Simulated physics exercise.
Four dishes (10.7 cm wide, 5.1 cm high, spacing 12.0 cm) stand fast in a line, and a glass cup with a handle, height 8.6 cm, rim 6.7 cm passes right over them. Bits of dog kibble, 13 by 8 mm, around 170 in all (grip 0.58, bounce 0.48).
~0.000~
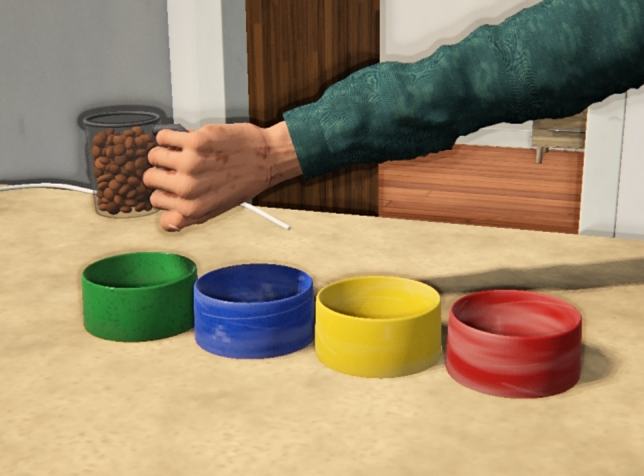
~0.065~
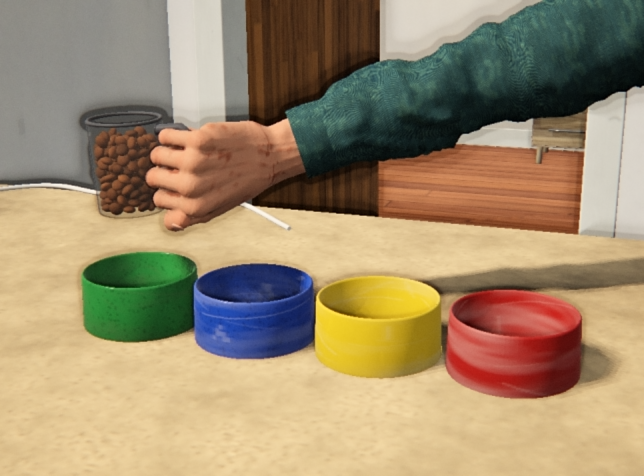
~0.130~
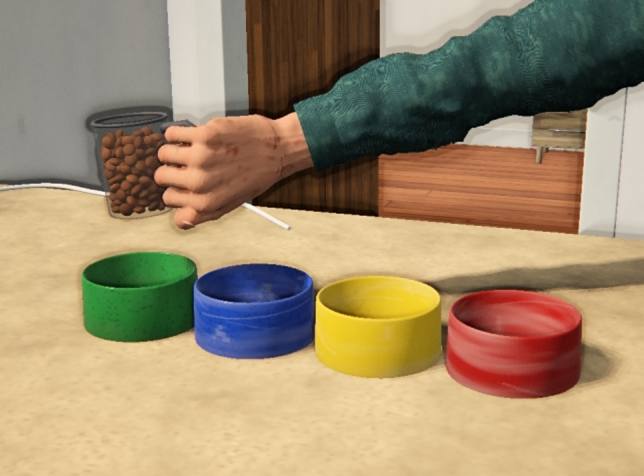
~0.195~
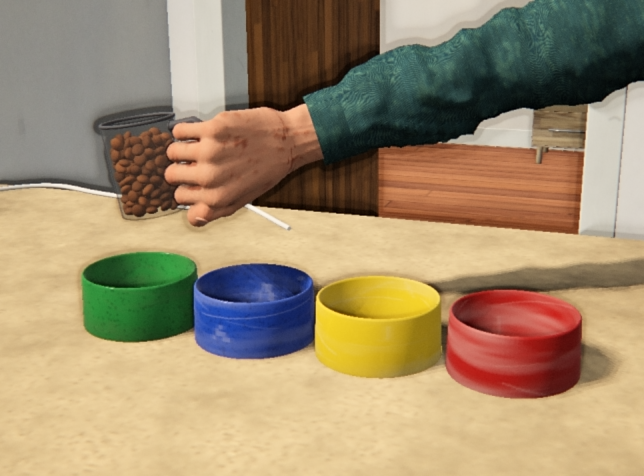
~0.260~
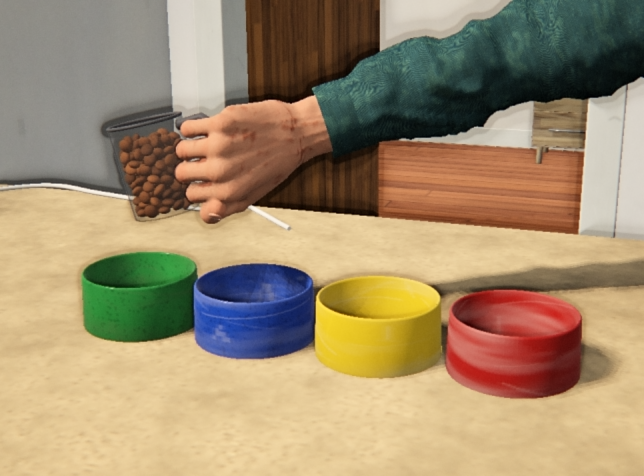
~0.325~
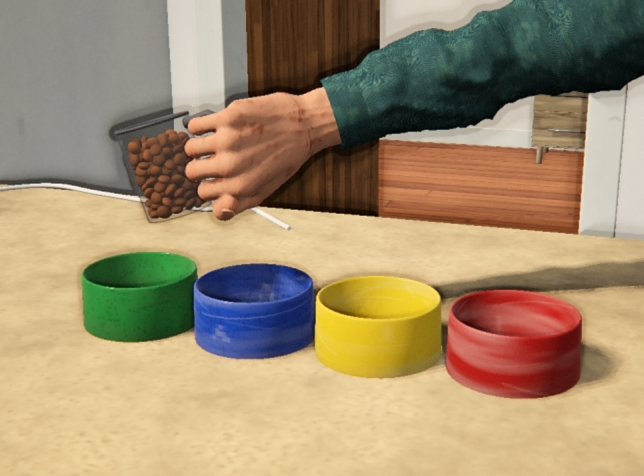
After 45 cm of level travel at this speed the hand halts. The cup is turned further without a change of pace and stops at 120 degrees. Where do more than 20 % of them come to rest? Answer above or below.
Red below, blue below, green below, yellow above, counter below.
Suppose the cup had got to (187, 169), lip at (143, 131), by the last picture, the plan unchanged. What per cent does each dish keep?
Red 100, blue 0, green 0, yellow 0.
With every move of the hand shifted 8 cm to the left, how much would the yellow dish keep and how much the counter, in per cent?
In that case yellow 60; counter 20.
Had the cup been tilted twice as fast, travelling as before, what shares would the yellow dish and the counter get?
Then: Yellow 0, counter 0.
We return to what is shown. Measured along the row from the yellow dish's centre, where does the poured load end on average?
Some 2 cm to the right.
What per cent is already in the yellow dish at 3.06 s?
Some 80 per cent.
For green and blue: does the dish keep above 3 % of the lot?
Green no; blue no.
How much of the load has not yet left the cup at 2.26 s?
About 10 per cent.
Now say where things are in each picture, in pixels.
Cup at (125, 165), tilt 0 degrees, lip at (91, 117), moved 0.0 cm; middle of the pieces at (126, 167); green dish at (140, 270); blue dish at (254, 283); yellow dish at (379, 298); red dish at (515, 313), in the first picture.
Cup at (128, 165), tilt 1 degrees, lip at (93, 118), moved 0.3 cm; middle of the pieces at (129, 167), in the second picture.
Cup at (136, 165), tilt 4 degrees, lip at (98, 121), moved 1.1 cm; middle of the pieces at (137, 168), in the third picture.
Cup at (146, 166), tilt 8 degrees, lip at (106, 124), moved 2.2 cm; middle of the pieces at (147, 169), in the fourth picture.
Cup at (156, 167), tilt 12 degrees, lip at (114, 127), moved 3.2 cm; middle of the pieces at (157, 169), in the fifth picture.
Cup at (166, 168), tilt 16 degrees, lip at (122, 131), moved 4.3 cm; middle of the pieces at (167, 170); green dish at (140, 270); blue dish at (254, 283); yellow dish at (379, 298); red dish at (515, 313). The cup turns about 60 degrees a second and travels 16 cm a second, in the sixth picture.
After 1.49 s, tilt 88 degrees; cup holds 100 %.
After 2.26 s, tilt 120 degrees; cup holds 10 %, yellow 75 %.
After 3.06 s, tilt 120 degrees; cup holds 0 %, red 10 %, yellow 80 %.
By 3.4 s all is still; red 10 %, blue 0 %, green 0 %, yellow 75 %, counter 10 %.
